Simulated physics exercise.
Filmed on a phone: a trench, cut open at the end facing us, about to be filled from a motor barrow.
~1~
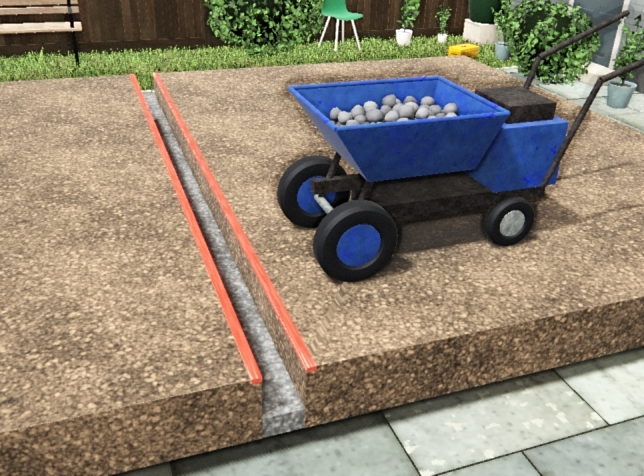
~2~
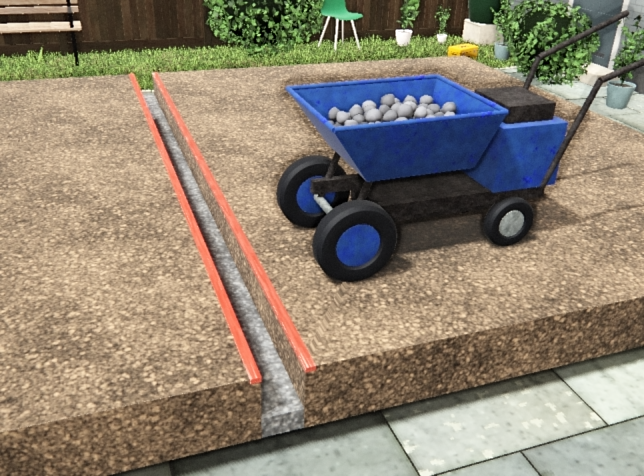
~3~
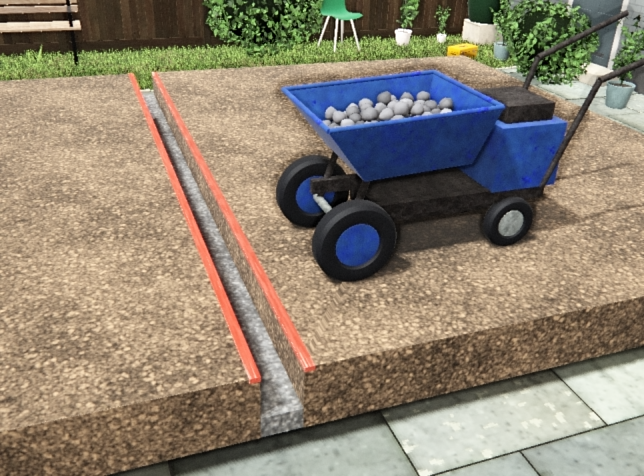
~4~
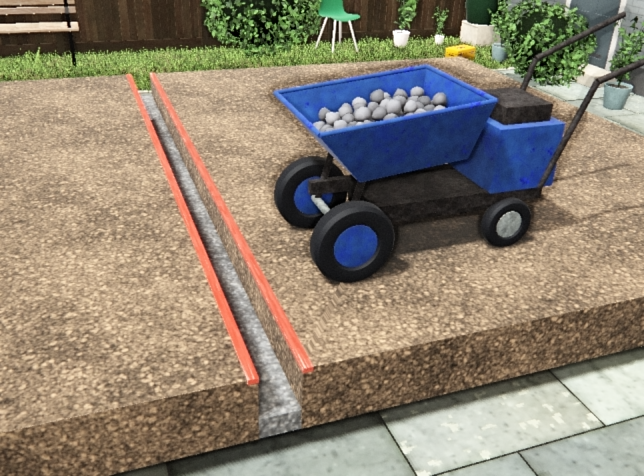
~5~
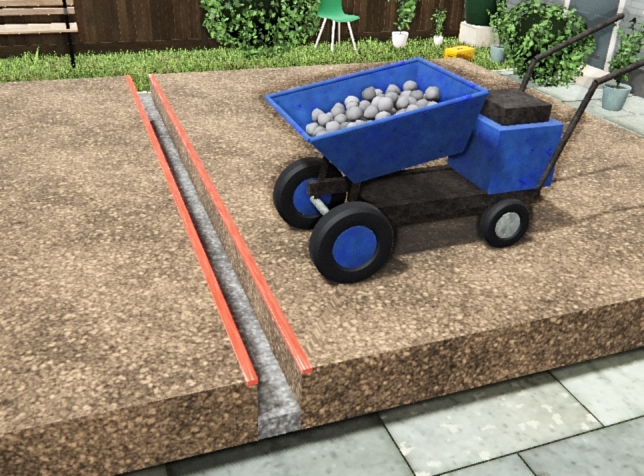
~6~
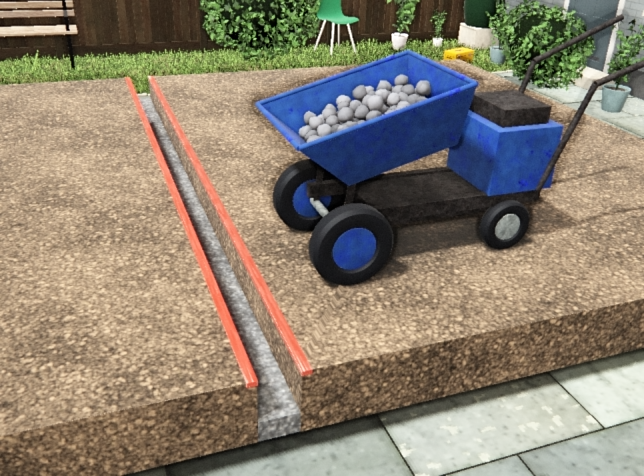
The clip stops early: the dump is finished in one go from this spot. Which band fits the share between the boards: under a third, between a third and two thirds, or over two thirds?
In the trench: Less than a third.
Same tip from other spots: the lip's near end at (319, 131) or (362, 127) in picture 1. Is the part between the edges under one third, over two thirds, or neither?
At the first place under a third, at the second one to two thirds.
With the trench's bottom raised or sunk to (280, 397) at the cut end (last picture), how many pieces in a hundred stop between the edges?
Some 10 per cent.
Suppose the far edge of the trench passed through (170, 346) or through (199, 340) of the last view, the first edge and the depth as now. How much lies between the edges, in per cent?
About 90 and 50 per cent.
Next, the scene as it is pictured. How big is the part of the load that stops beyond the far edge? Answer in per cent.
Some 85 per cent.
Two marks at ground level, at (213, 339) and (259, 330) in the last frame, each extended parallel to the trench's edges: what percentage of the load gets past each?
In turn 70 and 90 in a hundred.
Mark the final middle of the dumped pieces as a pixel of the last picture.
Roughly at (156, 273).
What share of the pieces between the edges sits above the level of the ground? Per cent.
Near 0 %.
Shortly afterwards, skip tipped steeply; the whole lot in the skip.
Next, skip tipped right over; near two thirds in the skip; near a quarter beyond it; only a few falling.
Some moments later, skip tipped right over; a little in the skip; a little in or heaped over the trench; the bulk beyond it.
In the end, skip tipped right over; a little in the skip; a little in or heaped over the trench; the bulk beyond it.
